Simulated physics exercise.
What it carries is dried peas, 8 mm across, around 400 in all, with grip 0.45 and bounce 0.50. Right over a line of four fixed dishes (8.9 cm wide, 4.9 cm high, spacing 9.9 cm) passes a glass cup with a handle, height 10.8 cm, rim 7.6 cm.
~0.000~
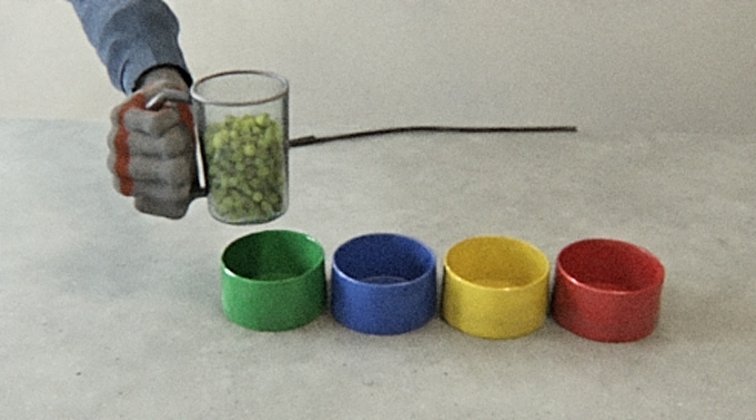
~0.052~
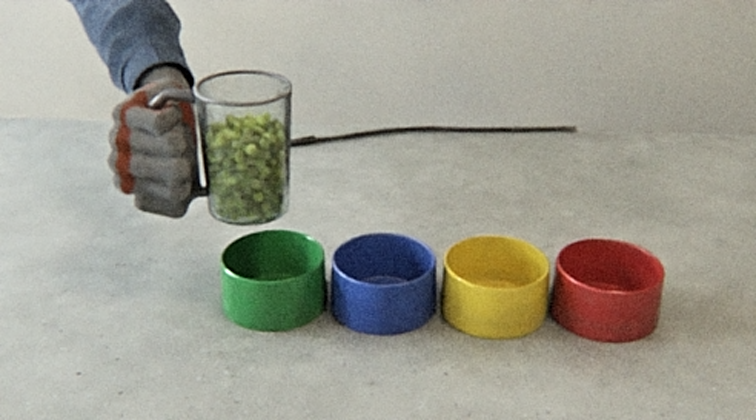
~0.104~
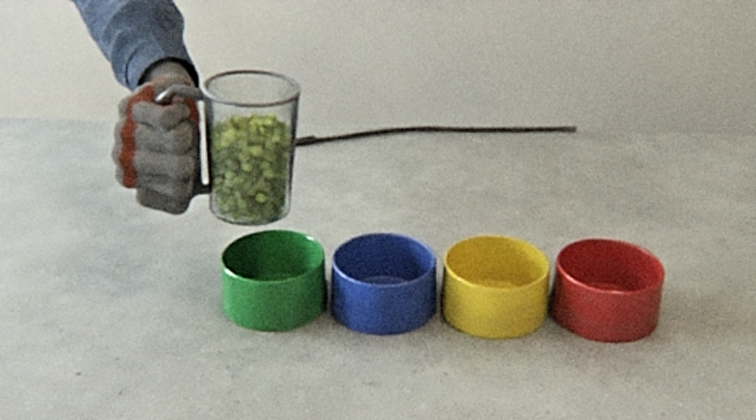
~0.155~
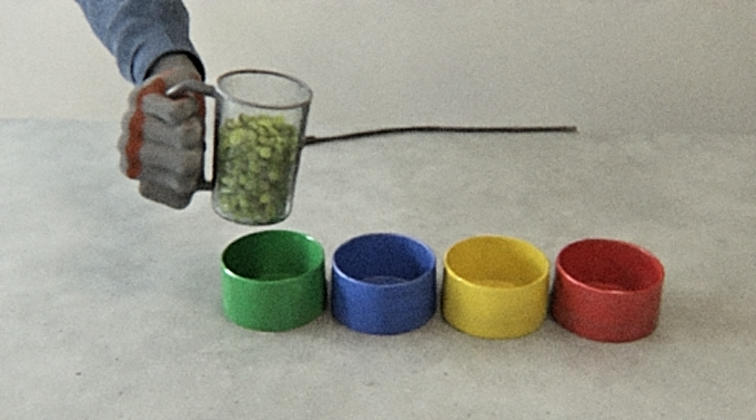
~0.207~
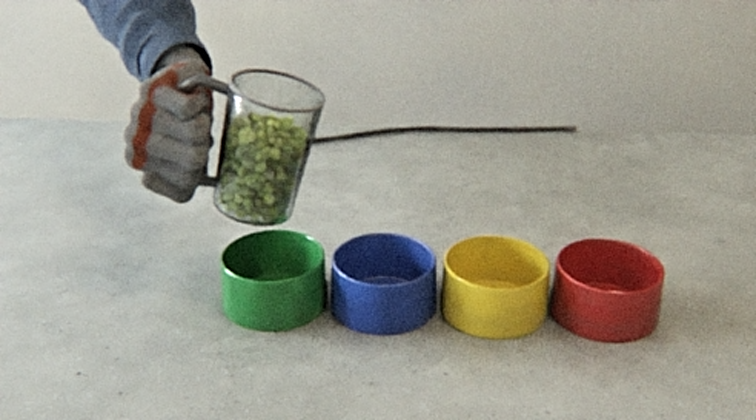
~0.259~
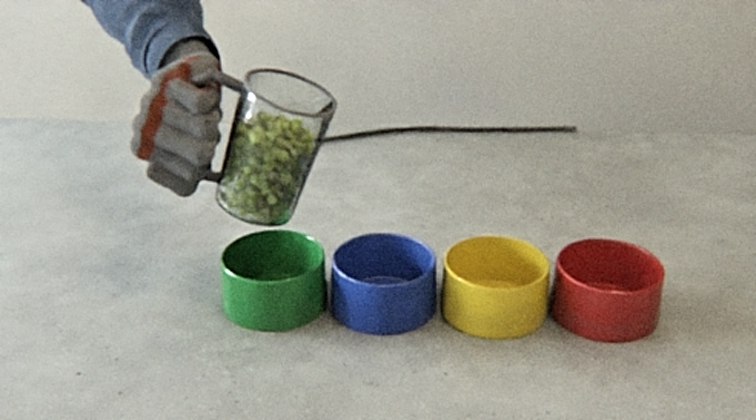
We see a gloved hand holding a clear handled cup of green peas above a row of green, blue, yellow and red dishes, then gradually tilting it to the right while moving it slightly rightward.
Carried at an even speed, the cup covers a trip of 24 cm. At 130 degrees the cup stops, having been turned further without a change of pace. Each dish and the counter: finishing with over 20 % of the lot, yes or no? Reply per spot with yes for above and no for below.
Red dish: No, below. Blue dish: No, below. Green dish: No, below. Yellow dish: Yes, above. Counter: No, below.
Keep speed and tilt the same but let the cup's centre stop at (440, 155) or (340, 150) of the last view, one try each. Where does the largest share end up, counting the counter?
The largest share ends at yellow first and at blue second.
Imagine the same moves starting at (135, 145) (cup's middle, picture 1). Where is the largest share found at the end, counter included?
The biggest share goes to blue.
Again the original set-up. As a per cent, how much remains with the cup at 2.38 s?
Somewhere near 0 per cent.
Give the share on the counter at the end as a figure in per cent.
Close to 5 %, more or less.
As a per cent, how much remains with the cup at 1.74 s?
Near 0 per cent of the load.
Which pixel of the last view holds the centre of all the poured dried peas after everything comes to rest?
Somewhere near (501, 282) in the last picture.
After 1.15 s, tilt 105 degrees; cup holds 95 %, yellow 5 %.
Then, at 1.74 s, tilt 130 degrees; cup holds 0 %, yellow 95 %.
Then, at 2.38 s, tilt 130 degrees; cup holds 0 %, yellow 95 %.
At rest (2.7 s), red 0 %, blue 0 %, green 0 %, yellow 95 %, counter 5 %.
